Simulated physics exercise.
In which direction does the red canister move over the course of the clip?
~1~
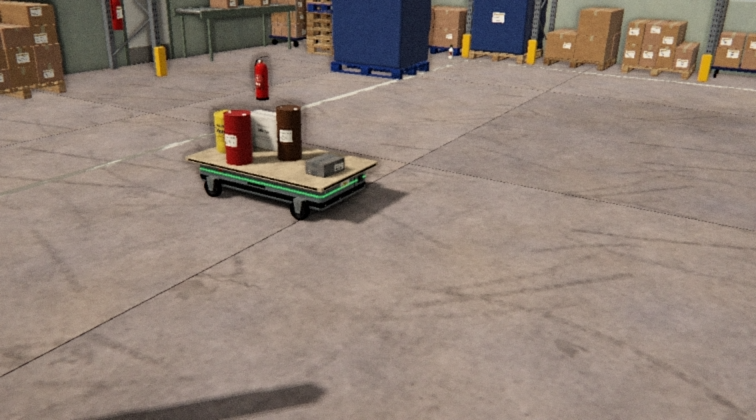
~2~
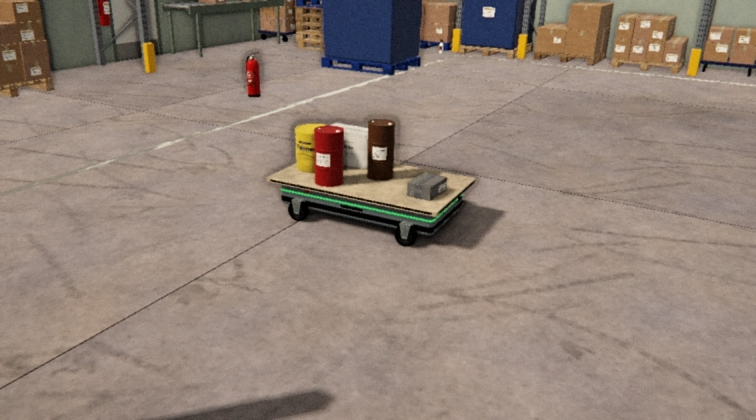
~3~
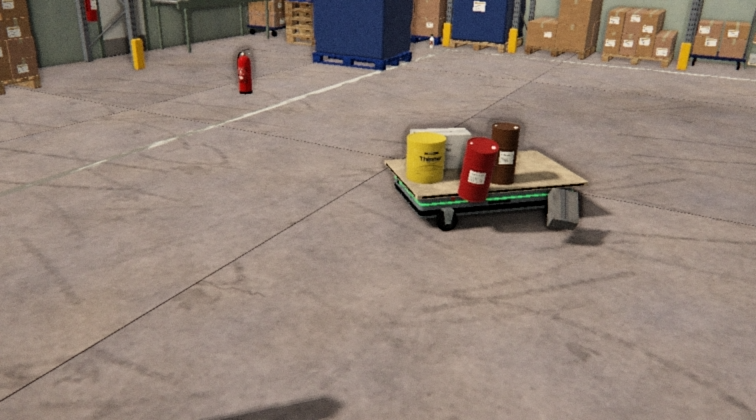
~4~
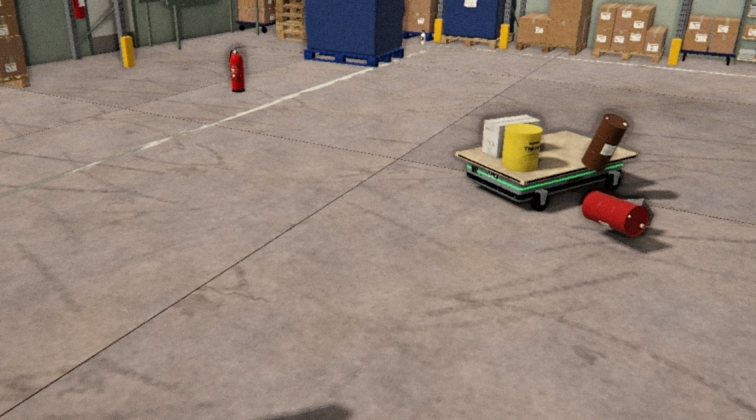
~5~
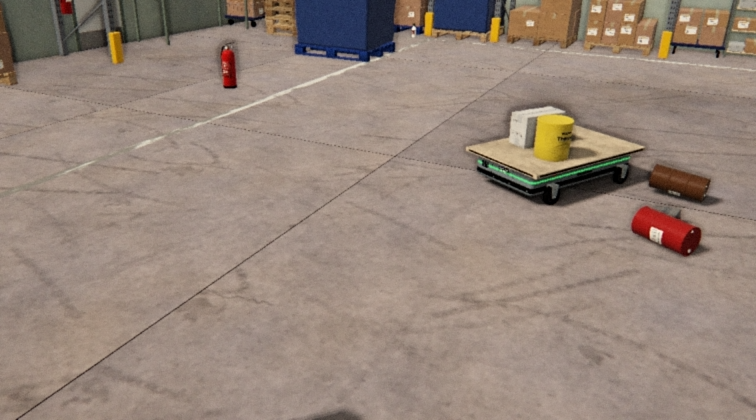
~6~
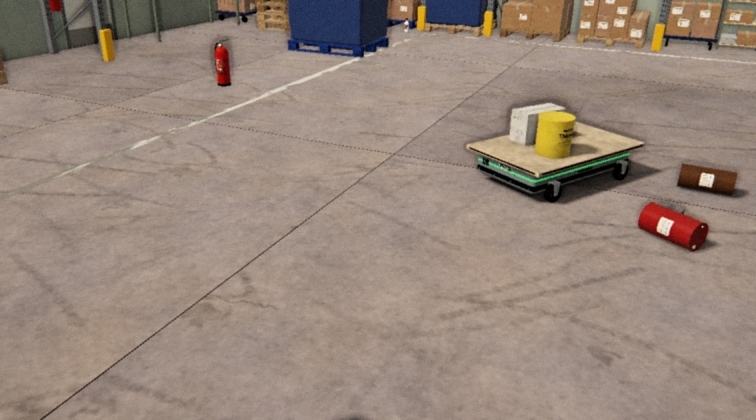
The red canister moves to the right, first riding on the cart and then ending up on the floor on its side.
The video shows a flat cart rolling right across a warehouse floor and turning as a grey block, a red canister and then a brown canister fall off; it stops with a yellow pail and white box still aboard, both canisters lying on their sides beside it.
